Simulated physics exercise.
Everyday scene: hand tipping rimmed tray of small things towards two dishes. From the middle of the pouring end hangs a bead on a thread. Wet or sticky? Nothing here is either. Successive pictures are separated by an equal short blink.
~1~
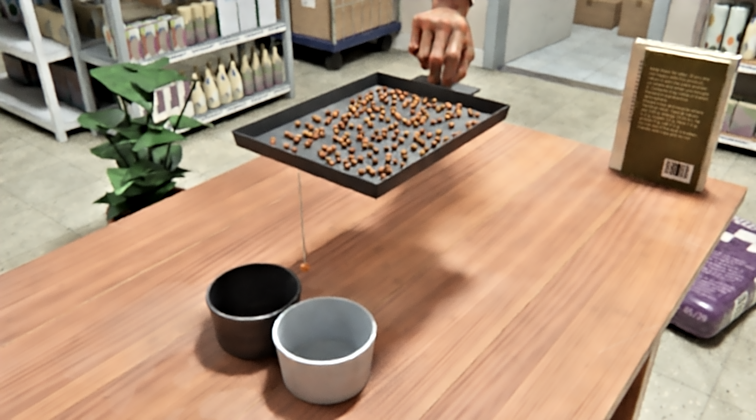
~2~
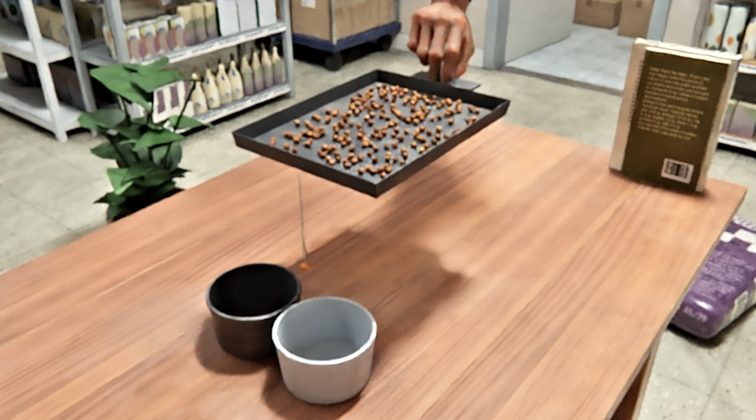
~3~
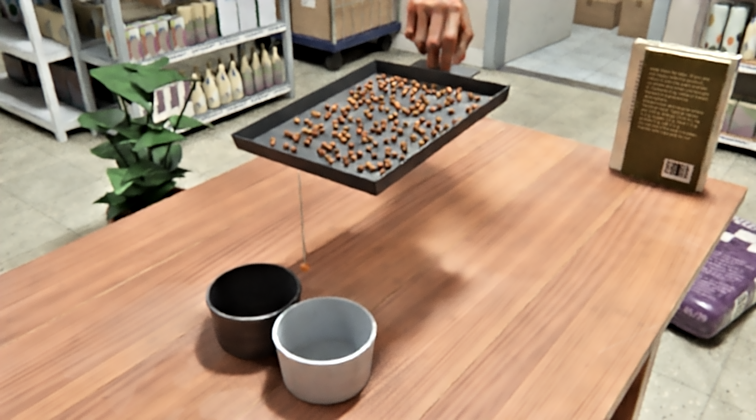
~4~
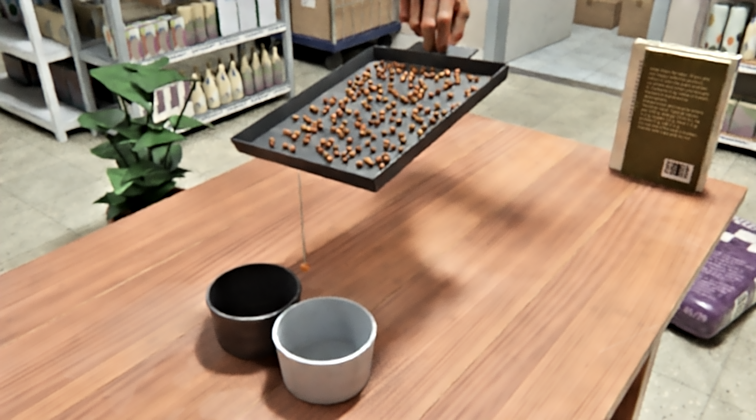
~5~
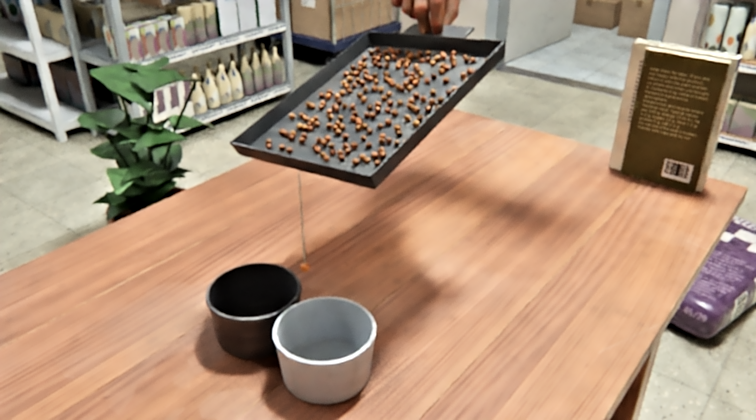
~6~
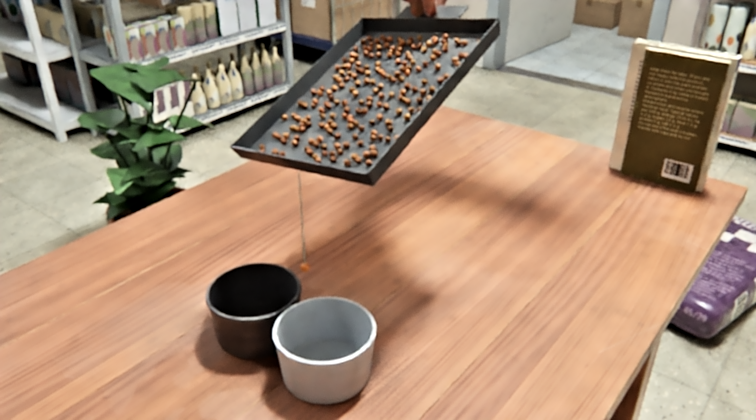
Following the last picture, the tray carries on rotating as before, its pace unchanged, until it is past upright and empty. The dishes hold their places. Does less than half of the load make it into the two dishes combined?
Yes, most likely the lost part will be the majority.
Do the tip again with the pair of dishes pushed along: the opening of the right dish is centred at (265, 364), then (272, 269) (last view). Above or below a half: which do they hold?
Well, not up to half at the first spot and in excess of half at the second.
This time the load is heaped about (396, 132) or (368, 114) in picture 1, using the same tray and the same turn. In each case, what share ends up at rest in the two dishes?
From the first start you get 30 in a hundred, from the second 20 in a hundred.
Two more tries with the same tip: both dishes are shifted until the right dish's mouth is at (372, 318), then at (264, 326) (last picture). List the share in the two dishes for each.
About 10 and 20 per cent.
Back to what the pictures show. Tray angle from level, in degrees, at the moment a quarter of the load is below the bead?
A tilt of roughly 80°.
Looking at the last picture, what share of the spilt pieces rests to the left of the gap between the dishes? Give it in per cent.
It comes to about 90 percent.
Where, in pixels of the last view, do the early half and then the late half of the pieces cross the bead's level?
Half one: (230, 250), half two: (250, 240).
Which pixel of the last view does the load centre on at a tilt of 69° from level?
The middle of the load sits near (258, 160).
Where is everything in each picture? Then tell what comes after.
The first frame shows corners of the pouring end (235, 130) and (376, 182), level; middle of the load (391, 127), cereal balls; left dish (221, 330); right dish (292, 373); bead on its thread (305, 267).
The second frame shows corners of the pouring end (235, 131) and (376, 181), level; middle of the load (391, 125).
The third frame shows corners of the pouring end (234, 134) and (375, 179), tipped barely, lowest at the left corner; middle of the load (390, 118).
The fourth frame shows corners of the pouring end (234, 137) and (372, 176), tipped a little, lowest at the left corner; middle of the load (388, 108).
The fifth frame shows corners of the pouring end (233, 141) and (370, 174), tipped clearly, lowest at the left corner; middle of the load (384, 98).
The sixth frame shows corners of the pouring end (233, 145) and (367, 171), tipped clearly, lowest at the left corner; middle of the load (376, 91), almost all on the move; left dish (221, 330); right dish (292, 373).
Just after the last frame, tray tipped steeply; the larger part on the tray; just a few in the left dish; just a few outside both; roughly a quarter in the air.
A moment on, tray tipped past a quarter turn; roughly a quarter on the tray; about a tenth in the left dish; roughly half outside both; roughly a third in the air.
Further on, tray tipped past a quarter turn; roughly a quarter in the left dish; the larger part outside both.
When it is over, tray tipped past a quarter turn; not one in the right dish; roughly a quarter in the left dish; the larger part outside both.
